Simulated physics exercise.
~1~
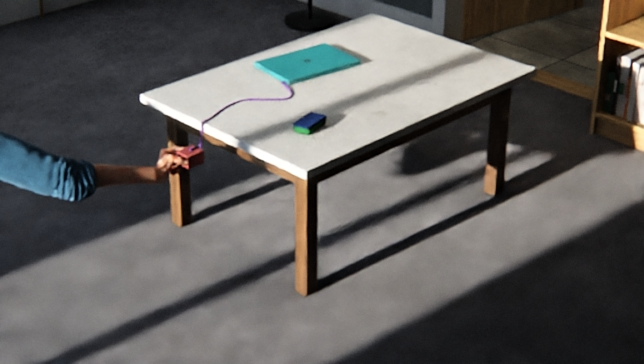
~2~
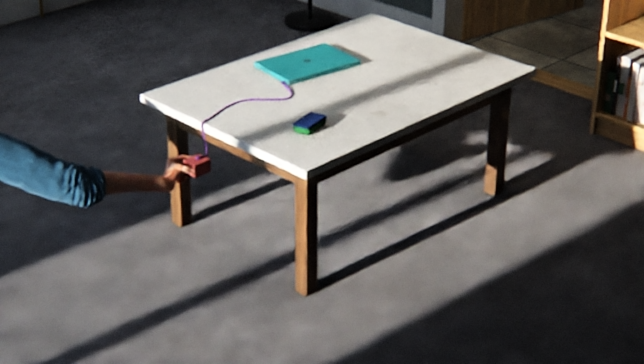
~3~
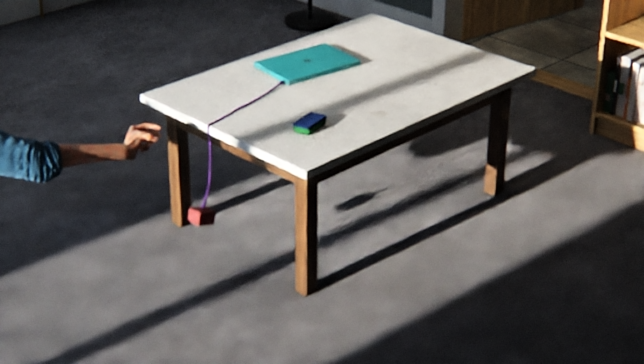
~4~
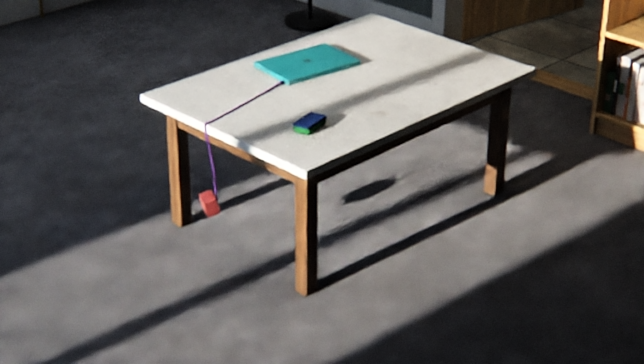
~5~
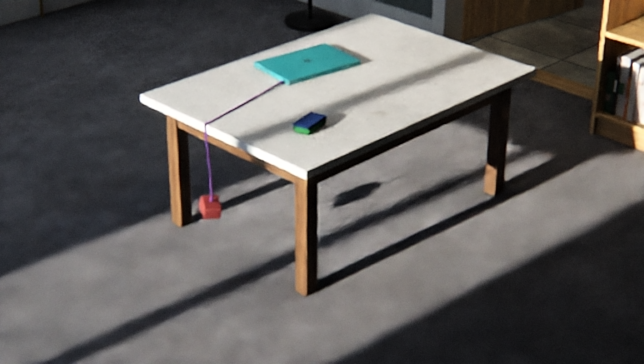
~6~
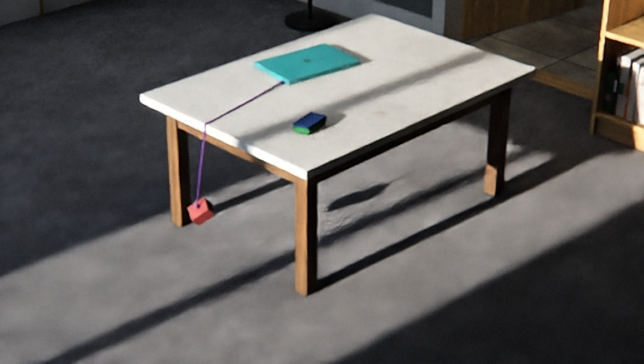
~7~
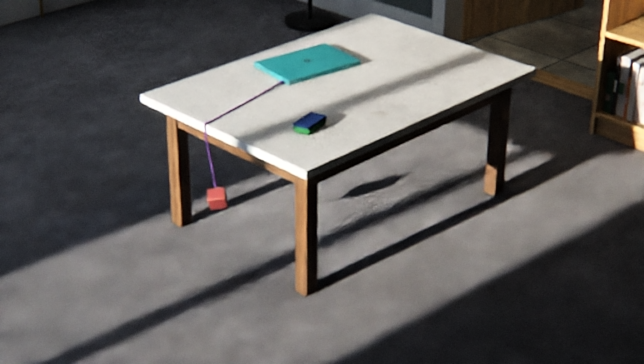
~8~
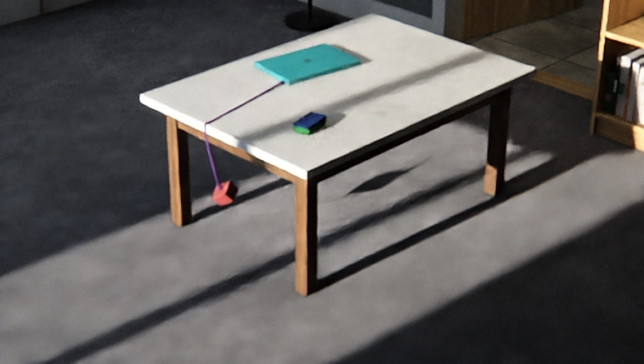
A hand held a red block beside a white table, where a purple string ran from it toward a turquoise laptop, then let go and withdrew. The block dropped and ended up dangling above the floor, swaying and turning, while the laptop and sponge stayed put.
